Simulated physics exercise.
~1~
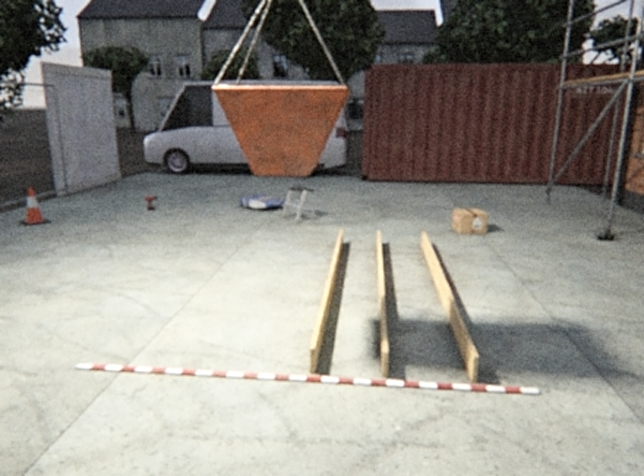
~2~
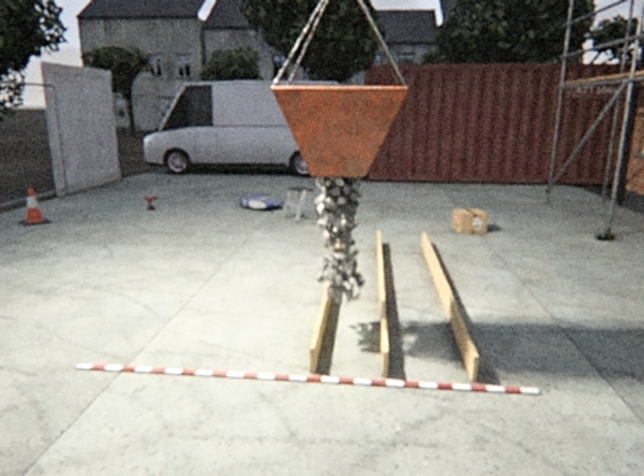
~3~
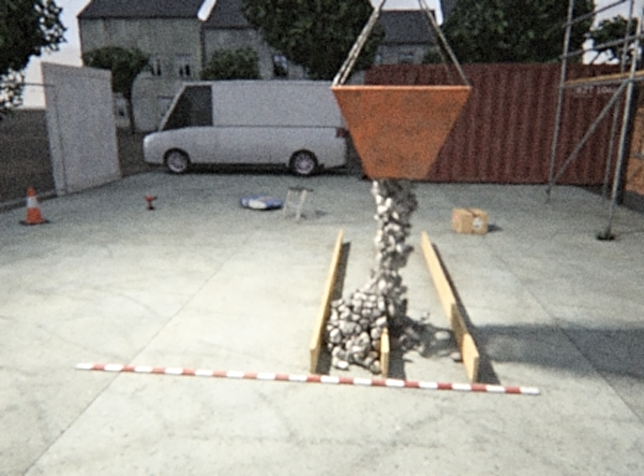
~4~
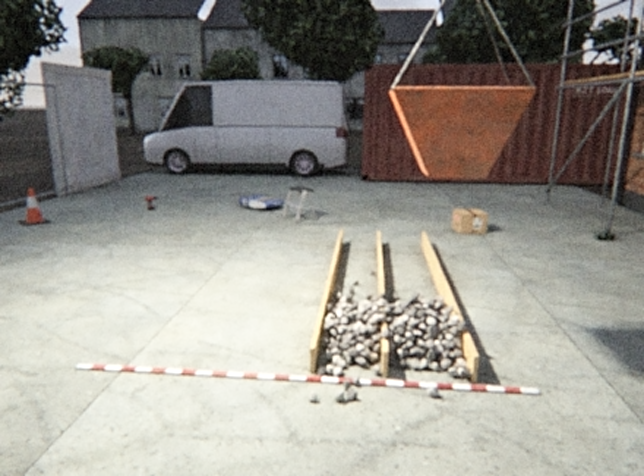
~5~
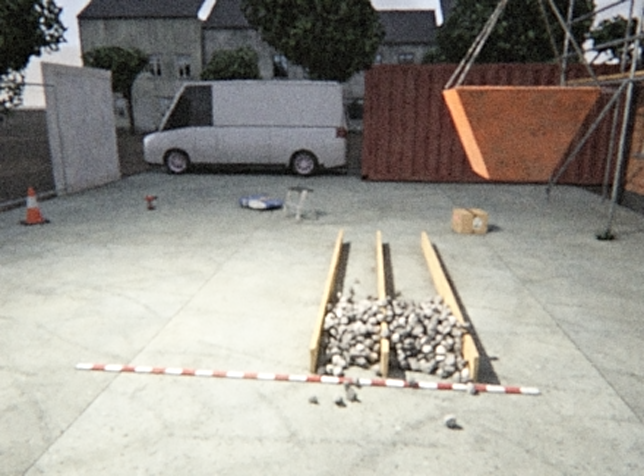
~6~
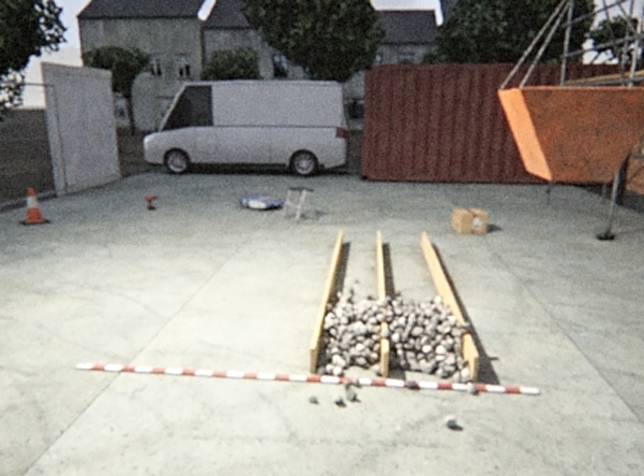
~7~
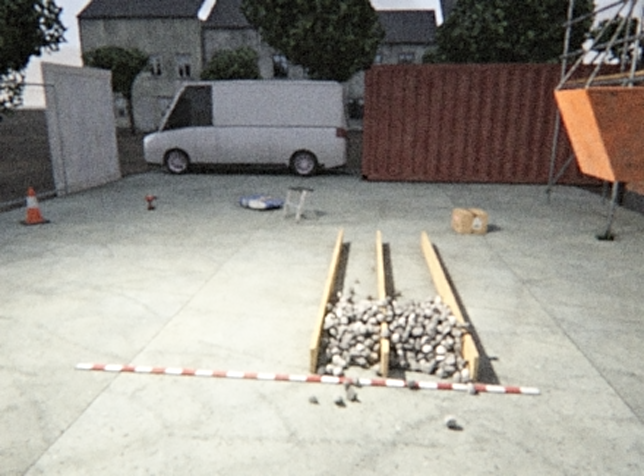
Orange crane skip moving right across a concrete yard, pouring grey stones that settle in both bays between three wooden boards, a few scattering in front.
